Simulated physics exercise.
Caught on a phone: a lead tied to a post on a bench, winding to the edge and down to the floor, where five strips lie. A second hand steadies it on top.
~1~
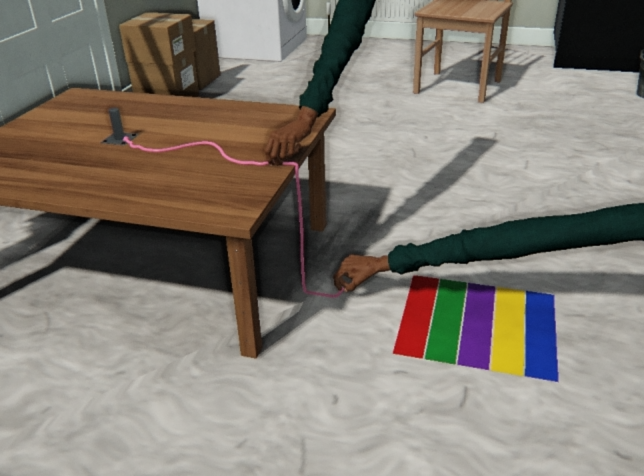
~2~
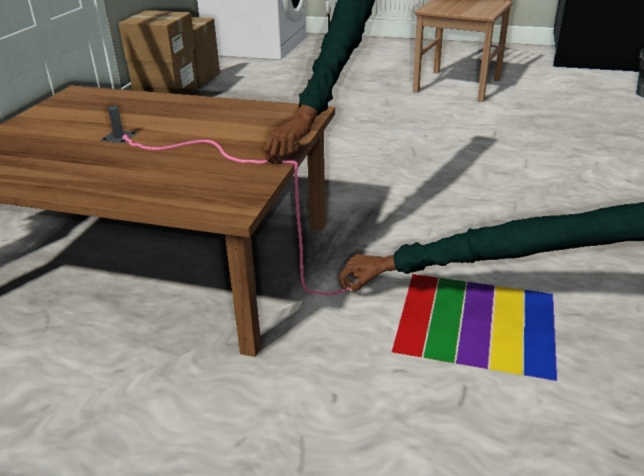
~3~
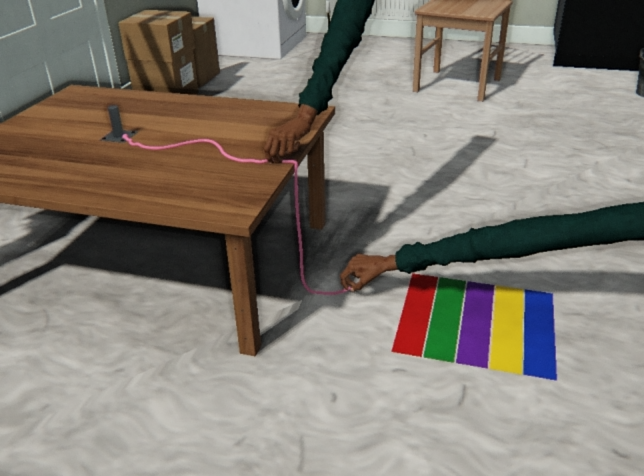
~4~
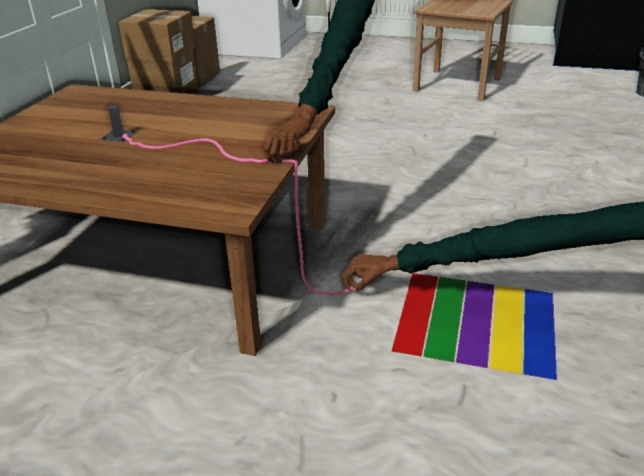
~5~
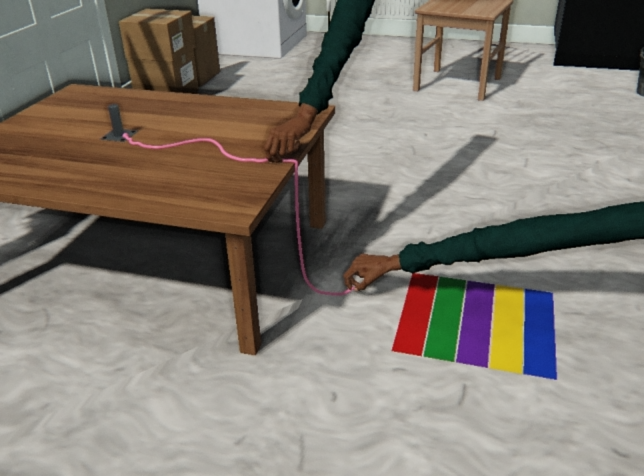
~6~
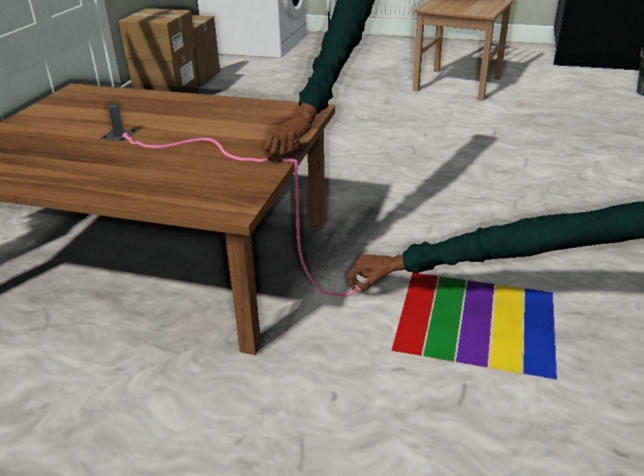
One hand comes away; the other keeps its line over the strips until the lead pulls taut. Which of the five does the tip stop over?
It halts on the purple strip.
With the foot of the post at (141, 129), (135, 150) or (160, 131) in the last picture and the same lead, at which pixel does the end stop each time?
Near (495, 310), (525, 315) and (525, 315).
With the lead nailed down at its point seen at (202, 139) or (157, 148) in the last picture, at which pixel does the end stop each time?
In that order: (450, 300) and (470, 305).
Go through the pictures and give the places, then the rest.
In the first picture, end (343, 289); red (411, 340); green (442, 345); purple (475, 350); yellow (508, 356); blue (542, 361).
In the second picture, end (348, 288); lead through (138, 145) (196, 142) (235, 160) (296, 168) (299, 227) (303, 282).
In the third picture, end (350, 288).
In the fourth picture, end (352, 288); lead through (138, 144) (196, 141) (235, 159) (296, 168) (298, 225) (305, 281).
In the fifth picture, end (354, 288).
In the sixth picture, end (357, 288); lead through (138, 143) (196, 140) (235, 158) (296, 167) (298, 225) (311, 280).
A little later, end near (425, 298); over red.
Next, end near (459, 303); over green.
When it is tight, end near (479, 306); over purple. Over purple.
